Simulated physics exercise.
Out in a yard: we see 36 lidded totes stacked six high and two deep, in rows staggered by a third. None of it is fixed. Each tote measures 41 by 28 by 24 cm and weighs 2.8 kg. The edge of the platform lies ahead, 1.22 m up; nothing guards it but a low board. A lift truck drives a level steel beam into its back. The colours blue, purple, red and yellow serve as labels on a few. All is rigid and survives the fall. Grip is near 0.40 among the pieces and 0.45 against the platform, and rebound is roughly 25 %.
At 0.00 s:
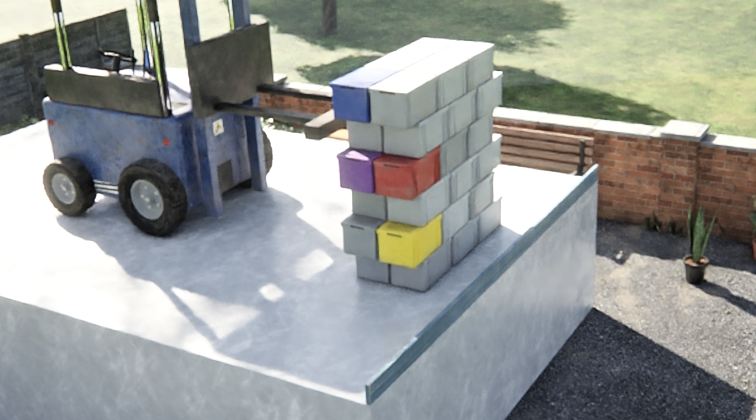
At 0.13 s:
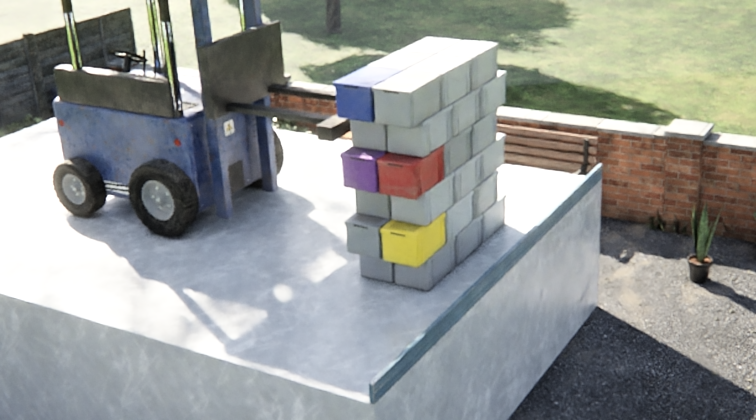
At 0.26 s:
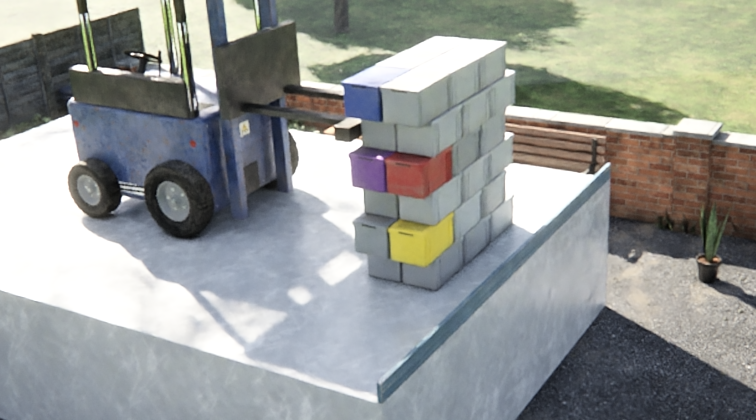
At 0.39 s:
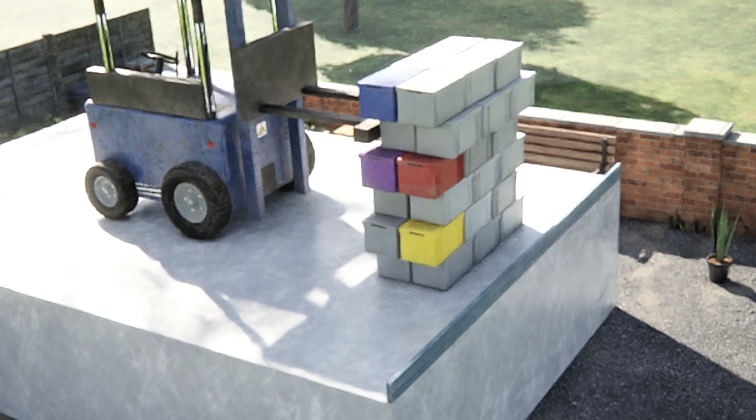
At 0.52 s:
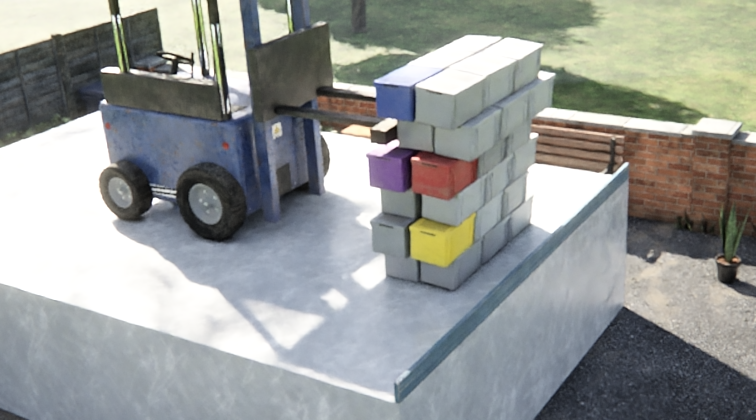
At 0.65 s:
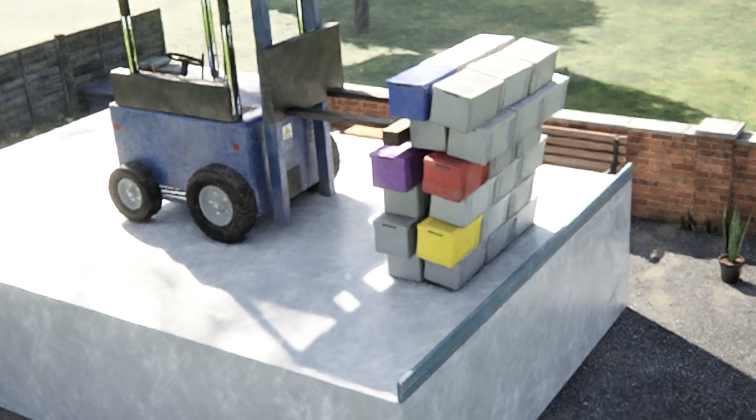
In a yard, a blue forklift on a raised platform drove a beam into the back of a stack of mostly grey boxes, shoving the upper rows forward until several boxes leaned.
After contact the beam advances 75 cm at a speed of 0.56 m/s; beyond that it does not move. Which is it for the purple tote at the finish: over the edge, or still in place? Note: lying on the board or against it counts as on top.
Still in place.
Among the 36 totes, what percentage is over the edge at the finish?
Estimate: Close to 50%.
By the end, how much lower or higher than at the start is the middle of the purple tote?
Lower, by roughly 0 cm.
After 1.00 s, none of the 36 totes over the edge, 24 disturbed; purple tote unmoved; red tote leaning 24°.
After 1.36 s, none of the 36 totes over the edge, 24 disturbed; purple tote unmoved; blue tote leaning 64°, 19 cm lower.
After 1.90 s, 18 of the 36 totes over the edge; purple tote unmoved; blue tote on its side.
By the end (2.4 s), 18 of the 36 totes over the edge; purple tote unmoved; red tote upside down; blue tote on its side. As the last picture would show them, middles, purple tote near (403, 163).
